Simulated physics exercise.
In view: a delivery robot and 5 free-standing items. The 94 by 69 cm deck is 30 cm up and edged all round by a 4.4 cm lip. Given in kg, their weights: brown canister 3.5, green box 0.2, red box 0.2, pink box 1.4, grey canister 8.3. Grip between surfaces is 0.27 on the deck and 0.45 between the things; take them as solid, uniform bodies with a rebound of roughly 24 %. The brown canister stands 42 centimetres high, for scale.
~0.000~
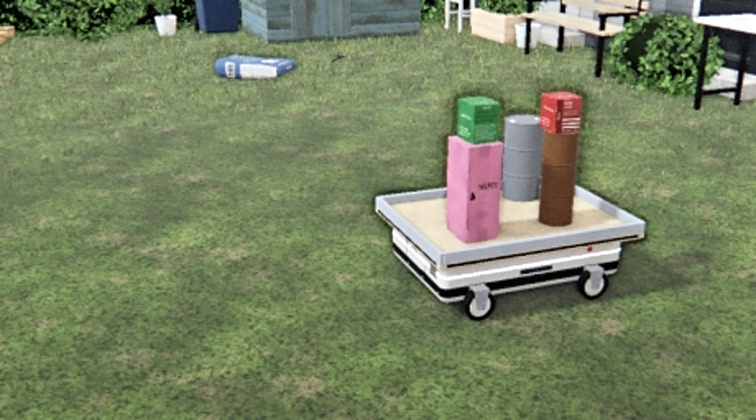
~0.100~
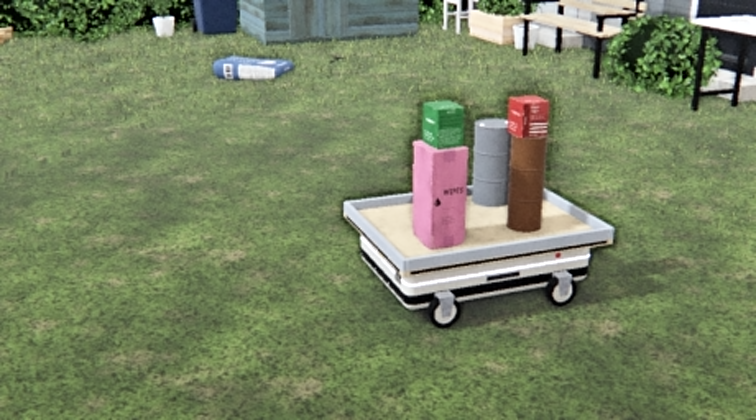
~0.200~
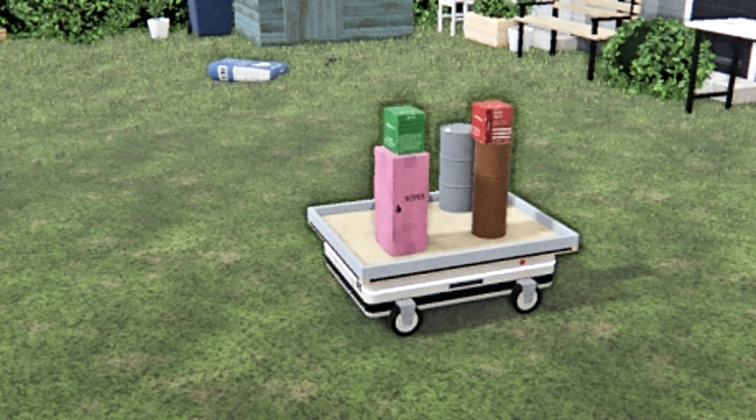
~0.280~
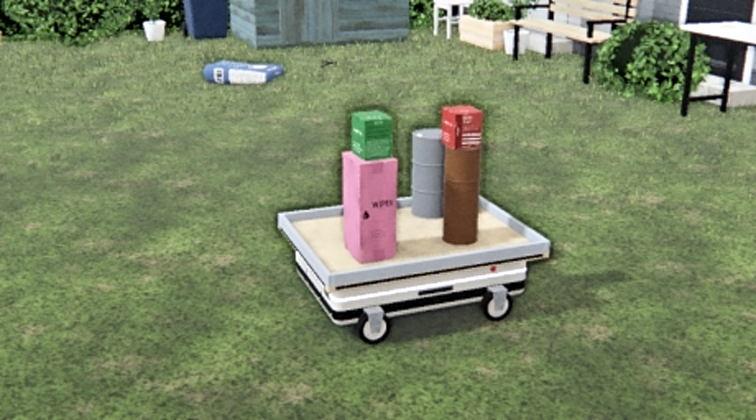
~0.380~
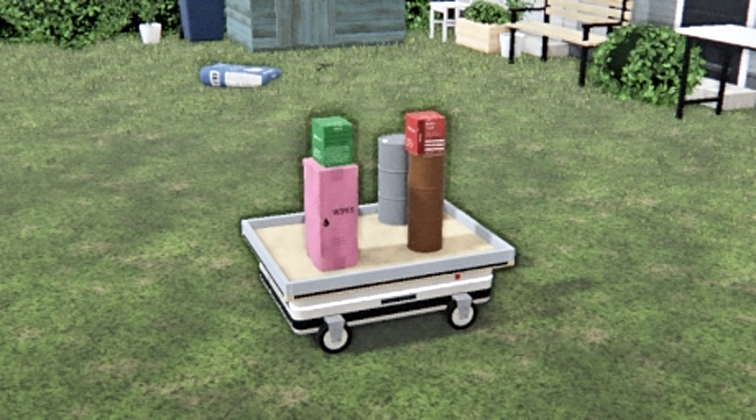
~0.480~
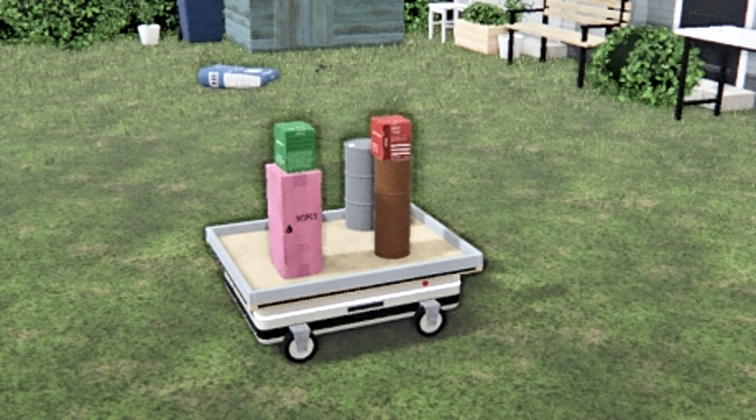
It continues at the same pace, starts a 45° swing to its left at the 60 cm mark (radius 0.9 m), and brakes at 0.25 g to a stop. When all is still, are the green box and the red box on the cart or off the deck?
The green box stays put; the red box stays put.
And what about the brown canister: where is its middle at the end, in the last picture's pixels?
I'd put it at around (175, 318).
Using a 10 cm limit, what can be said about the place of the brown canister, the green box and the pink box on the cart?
Brown canister: Remains in place; green box: Is displaced; pink box: Is displaced.
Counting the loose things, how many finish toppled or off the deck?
That gives 0.
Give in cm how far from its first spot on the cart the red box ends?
It ends about 0 centimetres from where it started.
After 0.68 s, 102 cm covered, turned 17°; green box moved 11 cm near (226, 160); pink box moved 10 cm.
After 0.98 s, 147 cm covered, turned 43°; green box moved 27 cm near (131, 196); pink box moved 24 cm.
In the end (2.1 s), not toppled but over 10 cm from the start, green box and pink box; the other 3 under 10 cm from the start. In the last view, red box near (163, 229).
